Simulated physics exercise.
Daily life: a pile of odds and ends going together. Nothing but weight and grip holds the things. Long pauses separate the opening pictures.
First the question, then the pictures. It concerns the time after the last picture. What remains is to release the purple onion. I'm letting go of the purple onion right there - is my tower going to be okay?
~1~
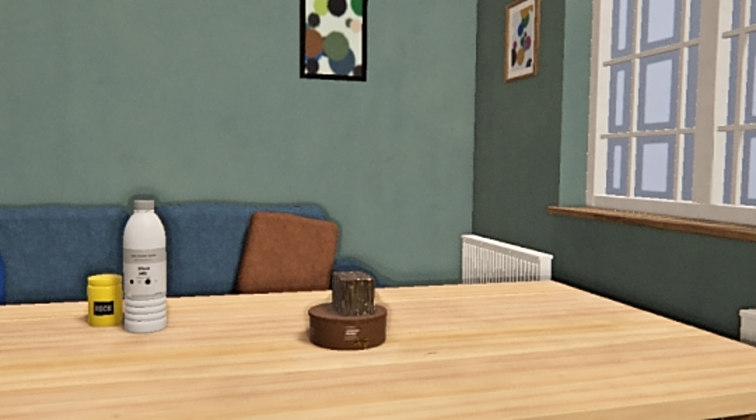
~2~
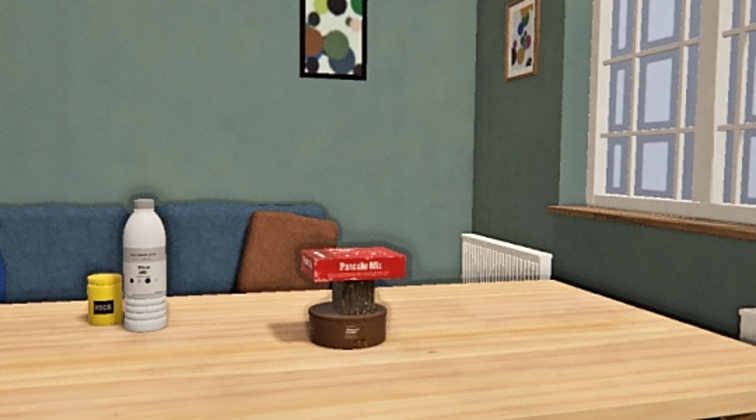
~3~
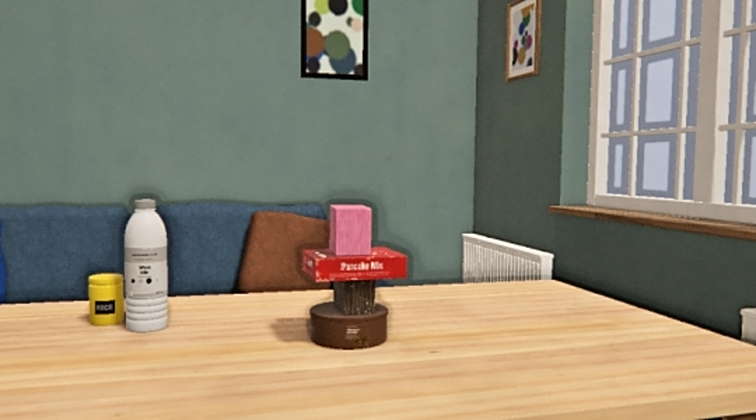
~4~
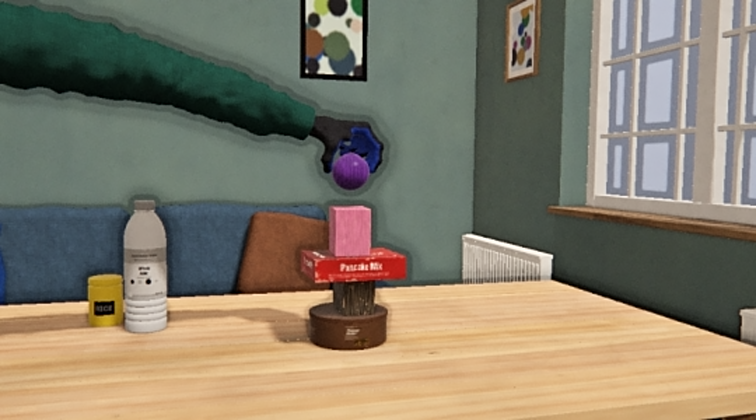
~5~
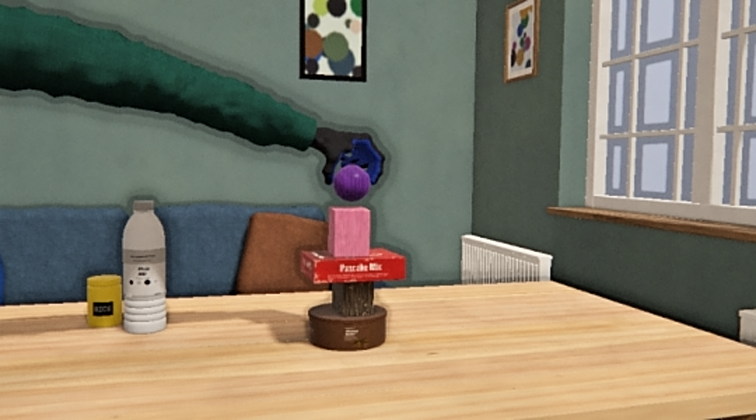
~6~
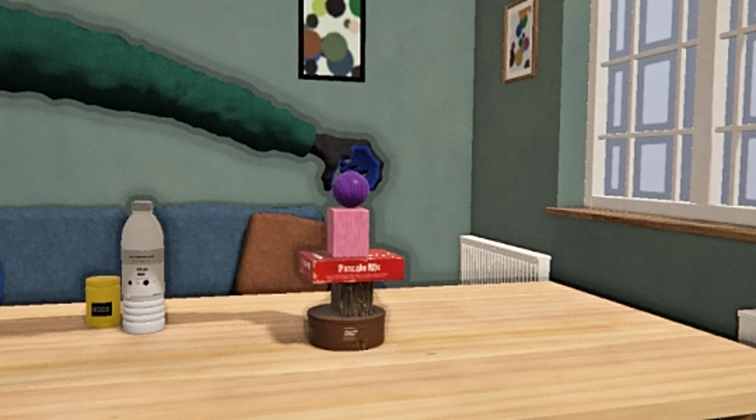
Yes, it will be fine.
Then, 0.20 s after the last picture, things are still on the move.
Then, 1.00 s after the last picture, nothing has stirred.
Then, 1.80 s after the last picture, purple onion resting near (350, 191).
At rest, all 7 in place. Seen from the same camera at the end, purple onion near (350, 190). The pile holds.
